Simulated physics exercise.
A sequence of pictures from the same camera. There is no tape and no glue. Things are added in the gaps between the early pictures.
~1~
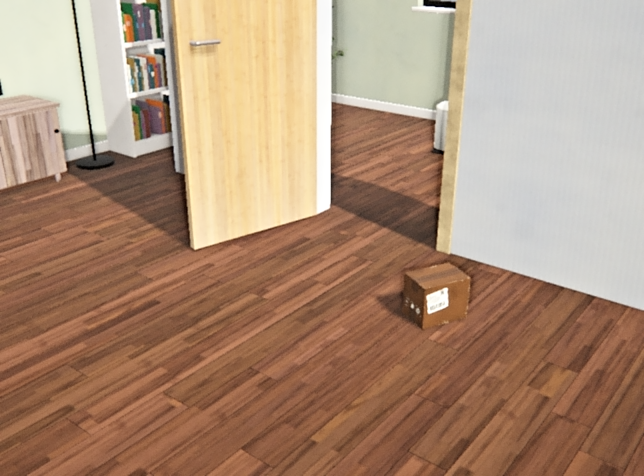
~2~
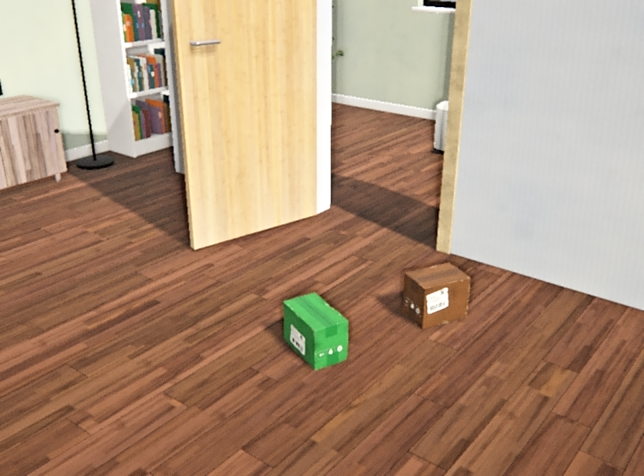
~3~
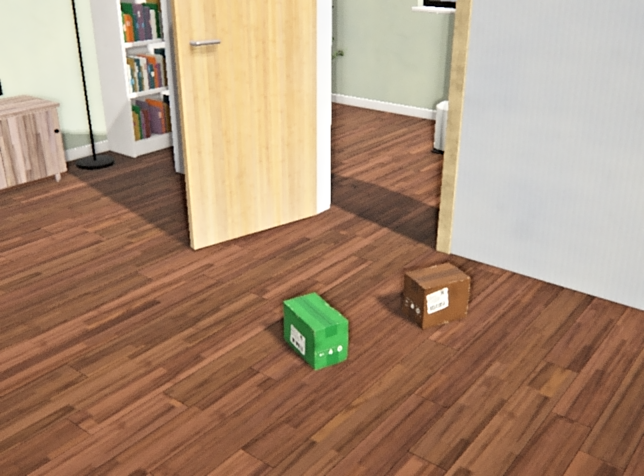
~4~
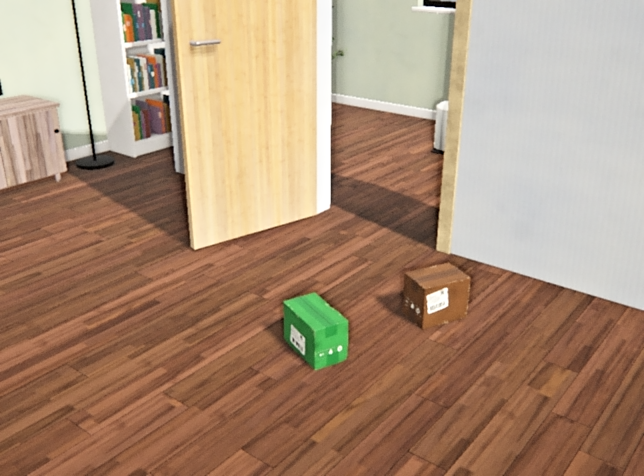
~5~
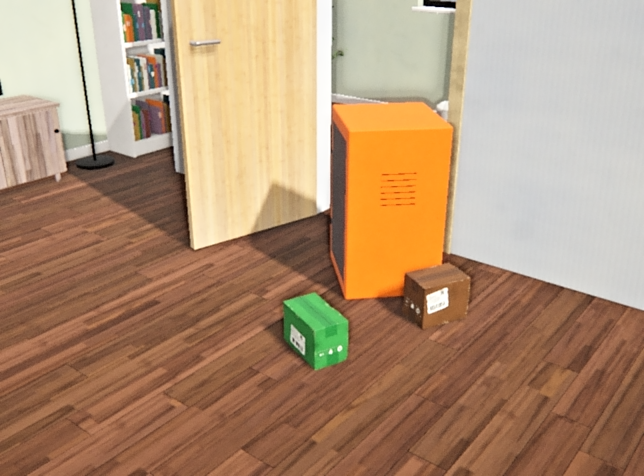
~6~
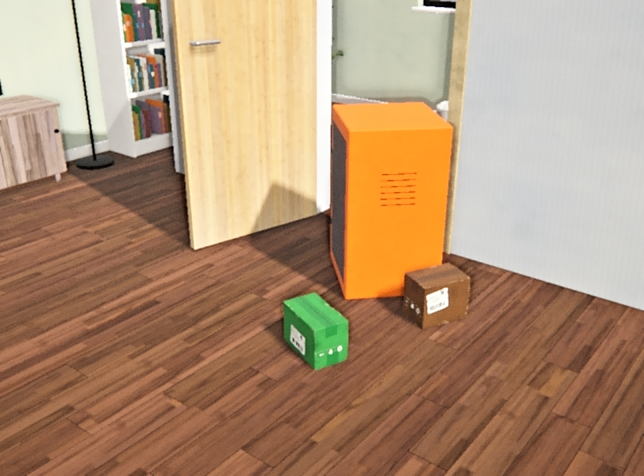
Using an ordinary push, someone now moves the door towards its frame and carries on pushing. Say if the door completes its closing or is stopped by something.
The door falls short.
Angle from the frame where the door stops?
Close to 45 degrees, I'd say.
Then, 0.80 s after the last picture, door at 87°.
Then, 1.40 s after the last picture, door at 64°.
At rest, door at 45°; all 3 in place. Seen from the same camera at the end, orange appliance near (386, 199).
